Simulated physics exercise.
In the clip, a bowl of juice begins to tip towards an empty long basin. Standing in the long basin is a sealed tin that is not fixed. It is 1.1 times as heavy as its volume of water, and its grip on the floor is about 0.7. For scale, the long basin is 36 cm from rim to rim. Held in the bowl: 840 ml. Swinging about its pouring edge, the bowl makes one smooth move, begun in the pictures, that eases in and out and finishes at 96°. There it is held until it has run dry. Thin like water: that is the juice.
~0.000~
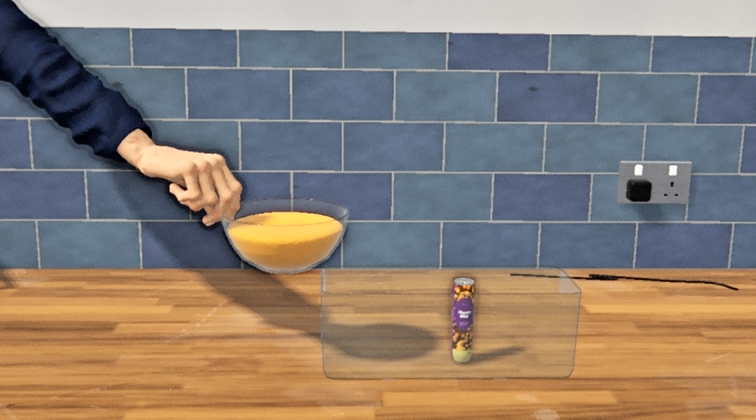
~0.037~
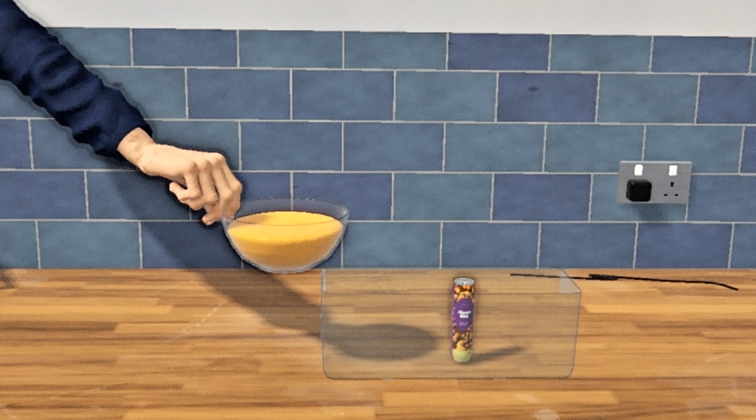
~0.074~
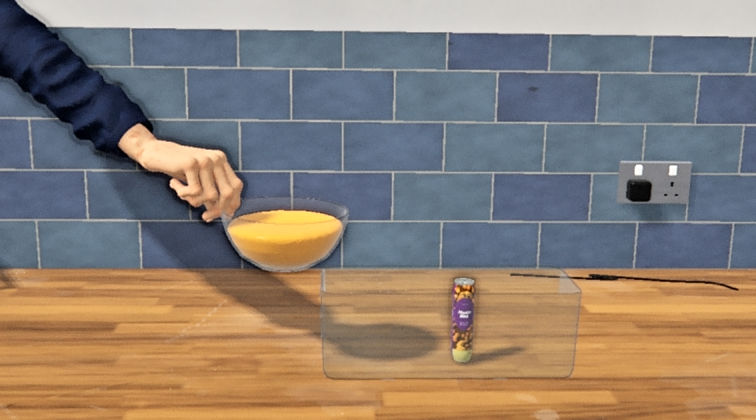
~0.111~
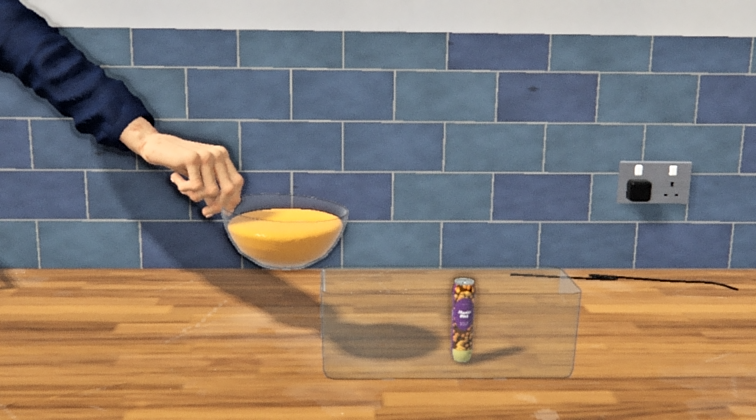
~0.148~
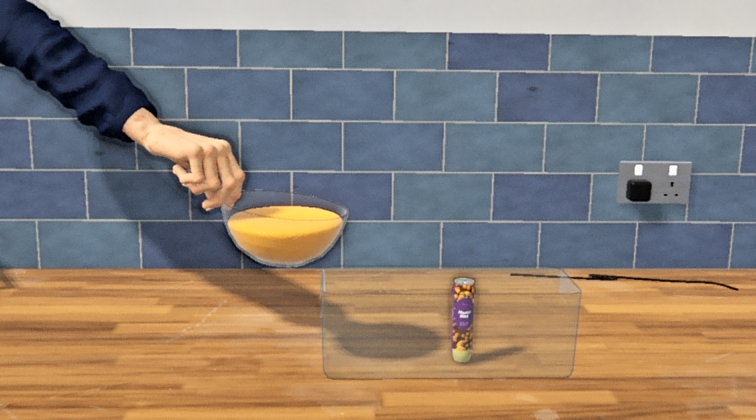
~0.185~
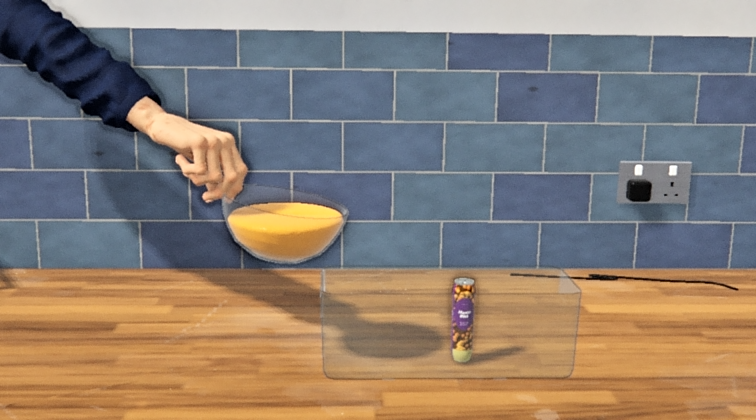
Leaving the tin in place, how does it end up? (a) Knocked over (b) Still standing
Still standing (b).
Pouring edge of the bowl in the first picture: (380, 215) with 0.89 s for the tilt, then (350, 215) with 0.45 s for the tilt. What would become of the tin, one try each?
The tin overturns the first time and overturns the second time.
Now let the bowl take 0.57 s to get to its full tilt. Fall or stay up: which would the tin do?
Result: Tin tipped over.
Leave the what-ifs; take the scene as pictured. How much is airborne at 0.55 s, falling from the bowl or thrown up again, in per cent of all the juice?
About 34 per cent.
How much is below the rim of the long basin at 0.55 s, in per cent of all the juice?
I'd put it near 5 percent.
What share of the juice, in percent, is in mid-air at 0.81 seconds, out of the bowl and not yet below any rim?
Some 20 % is up in the air.
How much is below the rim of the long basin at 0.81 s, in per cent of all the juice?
Some 76 per cent.
By 0.55 s the tilt is 65° and 61 per cent is still to pour; the tin stands where it began.
By 0.81 s the tilt is 94° and 3 per cent is still to pour; the tin stands where it began.
By 1.09 s the tilt is 96° and 0 per cent is still to pour; the tin stands where it began.
By 1.39 s the tilt is 96° and 0 per cent is still to pour; the tin stands 1 cm from where it began.
At rest the tin stands 1 cm from where it began.
